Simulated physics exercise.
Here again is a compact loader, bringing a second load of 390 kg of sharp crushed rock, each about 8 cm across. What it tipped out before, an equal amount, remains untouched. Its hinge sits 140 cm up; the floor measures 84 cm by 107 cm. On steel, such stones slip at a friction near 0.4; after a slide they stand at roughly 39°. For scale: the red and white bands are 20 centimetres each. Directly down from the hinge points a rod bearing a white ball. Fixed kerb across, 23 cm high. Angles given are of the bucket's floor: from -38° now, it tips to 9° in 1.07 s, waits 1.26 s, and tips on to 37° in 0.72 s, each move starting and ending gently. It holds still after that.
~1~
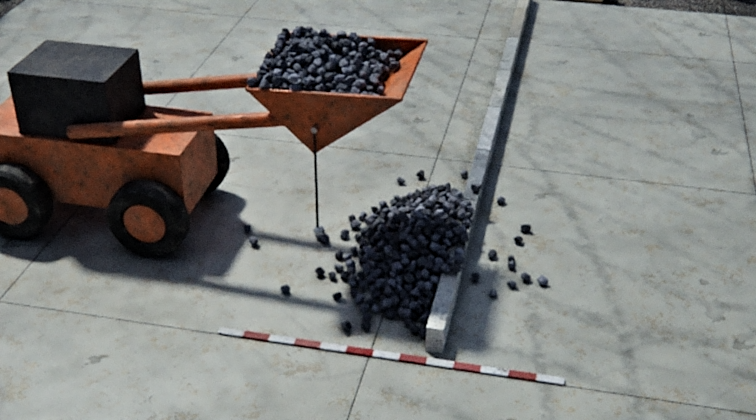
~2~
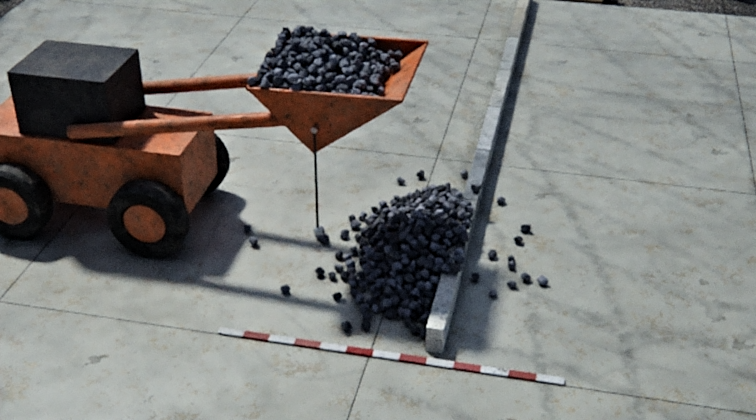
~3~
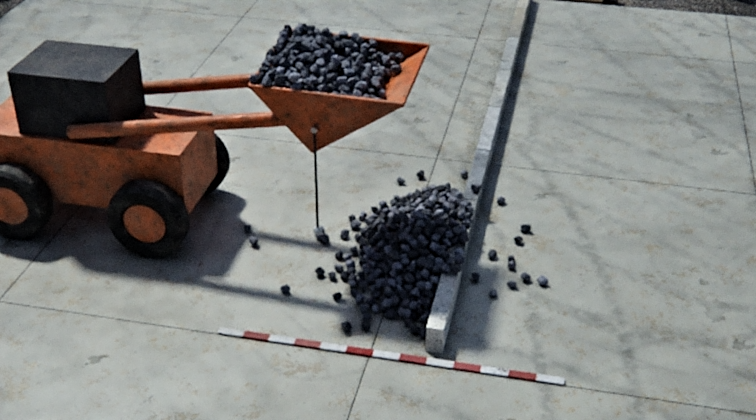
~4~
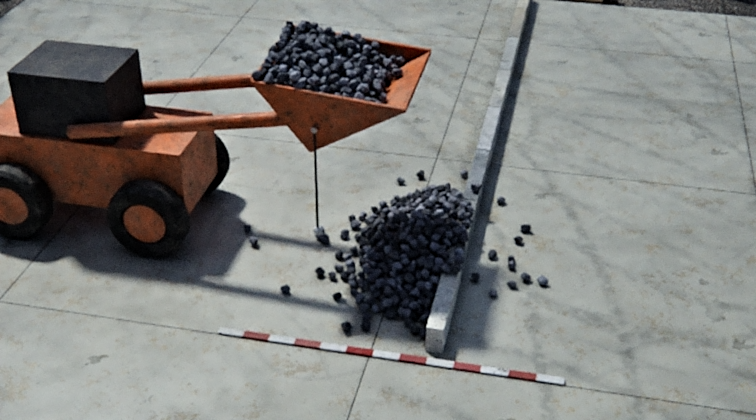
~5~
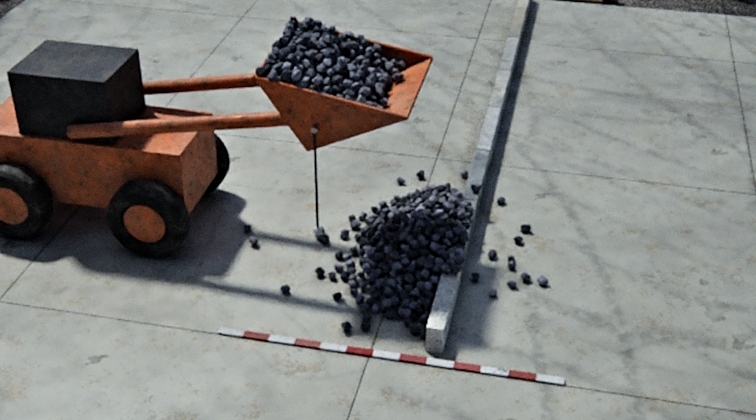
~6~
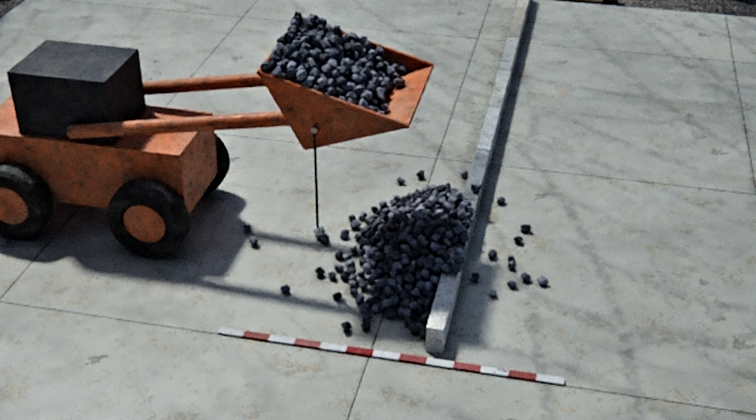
The orange loader's raised bucket of dark stones tilts slightly, its right lip dipping lower.
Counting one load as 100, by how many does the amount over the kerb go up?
By about 28 out of 100.
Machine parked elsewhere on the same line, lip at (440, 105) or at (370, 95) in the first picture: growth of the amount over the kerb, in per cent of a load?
I'd expect near 80 per cent first and near 5 per cent next.
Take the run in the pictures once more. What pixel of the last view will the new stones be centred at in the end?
Near (432, 238).
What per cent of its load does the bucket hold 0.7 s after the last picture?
Close to 100 in a hundred is still held.
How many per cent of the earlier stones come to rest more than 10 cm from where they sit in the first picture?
I'd say roughly 5 per cent of them.
Then, 0.4 s after the last picture the floor is at 2°; in per cent of one load, 100 in the bucket, 98 on this side of the kerb, 2 over the kerb; the foremost stones are at (518, 265).
Then, 0.7 s after the last picture the floor is at 9°; in per cent of one load, 100 in the bucket, 98 on this side of the kerb, 2 over the kerb; the foremost stones are at (518, 265).
Then, 3.0 s after the last picture the floor is at 37°; in per cent of one load, 25 in the bucket, 168 on this side of the kerb, 7 over the kerb; the foremost stones are at (564, 249).
Then, 5.7 s after the last picture the floor is at 37°; in per cent of one load, 0 in the bucket, 170 on this side of the kerb, 30 over the kerb; the foremost stones are at (586, 272). Net gain over the kerb, 28.
